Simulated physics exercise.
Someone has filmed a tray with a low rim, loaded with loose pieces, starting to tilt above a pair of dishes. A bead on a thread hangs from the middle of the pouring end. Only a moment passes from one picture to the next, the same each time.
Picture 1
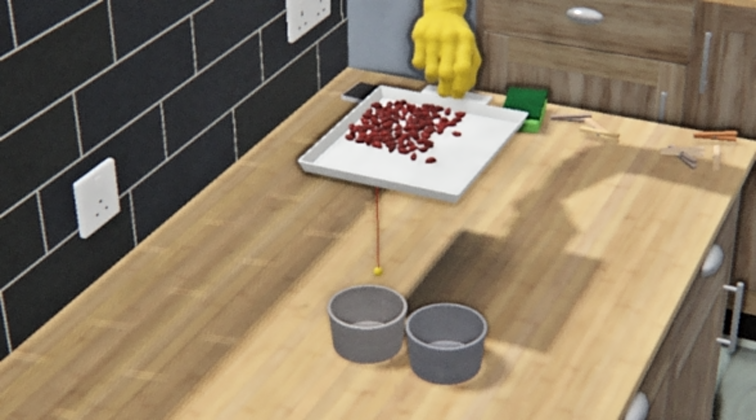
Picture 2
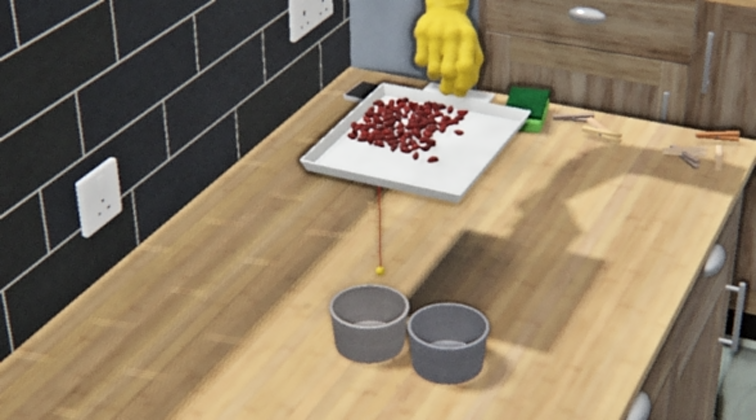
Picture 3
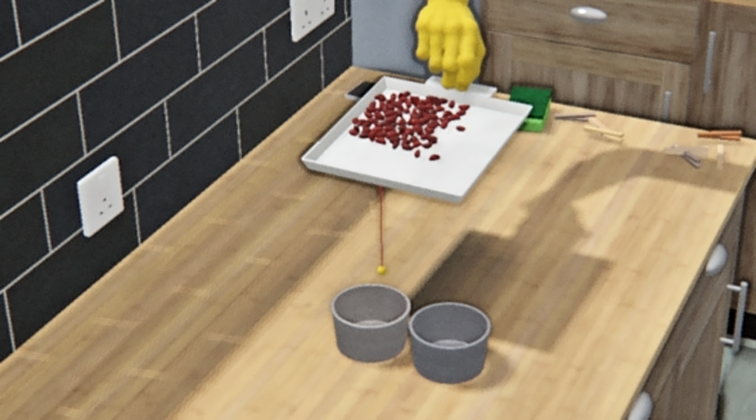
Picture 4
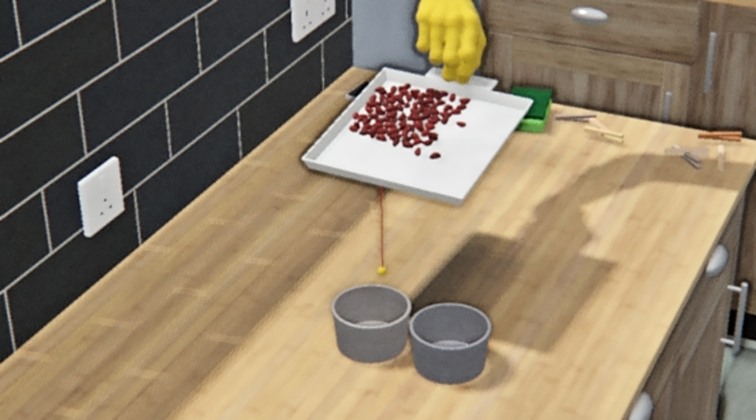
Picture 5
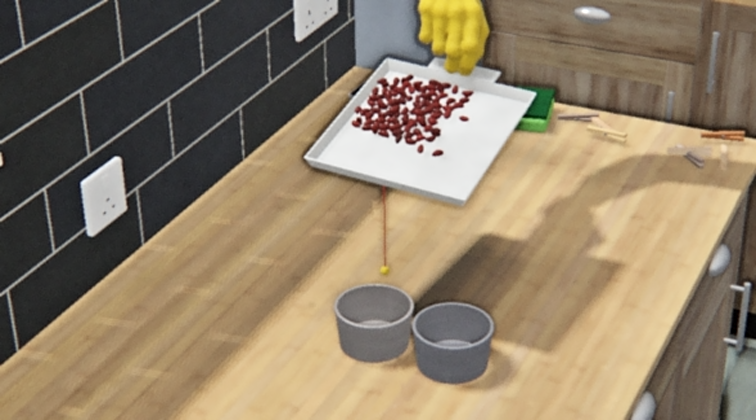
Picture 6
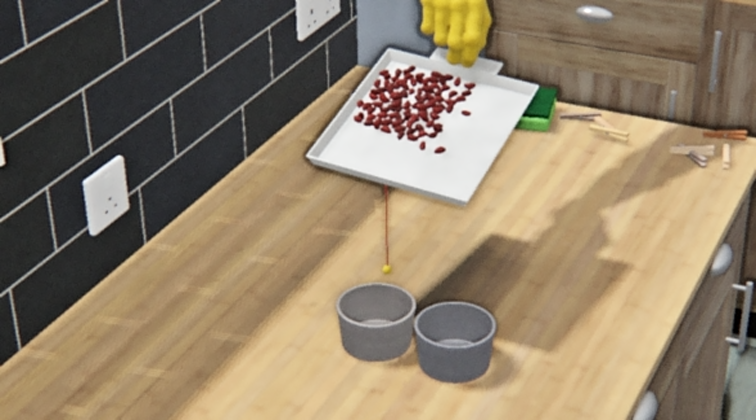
A yellow-gloved hand slowly raised the far end of a white tray of dark red beans, tilting it slightly toward two grey dishes on a wooden counter, while the beans stayed bunched near the back.
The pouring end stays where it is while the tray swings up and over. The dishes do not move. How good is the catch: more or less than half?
They take more than half between them.
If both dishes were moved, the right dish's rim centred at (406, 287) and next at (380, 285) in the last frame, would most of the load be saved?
One: Under half. Two: Under half.
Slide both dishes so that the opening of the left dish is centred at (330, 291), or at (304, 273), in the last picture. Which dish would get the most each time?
First right, then the right-hand dish.
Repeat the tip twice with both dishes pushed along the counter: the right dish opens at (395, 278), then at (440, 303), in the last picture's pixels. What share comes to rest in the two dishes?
About 10 and 80 per cent.
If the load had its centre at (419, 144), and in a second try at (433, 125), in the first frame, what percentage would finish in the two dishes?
The first gives 70 %, the second 70 %.
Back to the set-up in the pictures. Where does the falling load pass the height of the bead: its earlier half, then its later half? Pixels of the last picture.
First near (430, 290), later near (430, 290).
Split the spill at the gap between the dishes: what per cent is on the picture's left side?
Near 30 %.
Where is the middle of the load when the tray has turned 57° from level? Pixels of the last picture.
Near (420, 184).
Just after the last frame, tray tipped steeply; the larger part on the tray; about a tenth in the right dish; just a few in the left dish; about a tenth in the air.
A moment on, tray tipped right over; roughly a quarter on the tray; roughly a quarter in the right dish; about a tenth in the left dish; about a tenth outside both; roughly a third in the air.
Further on, tray tipped past a quarter turn; roughly a third in the right dish; roughly a quarter in the left dish; roughly a third outside both.
When it is over, tray tipped past a quarter turn; roughly a third in the right dish; roughly a quarter in the left dish; roughly a third outside both.
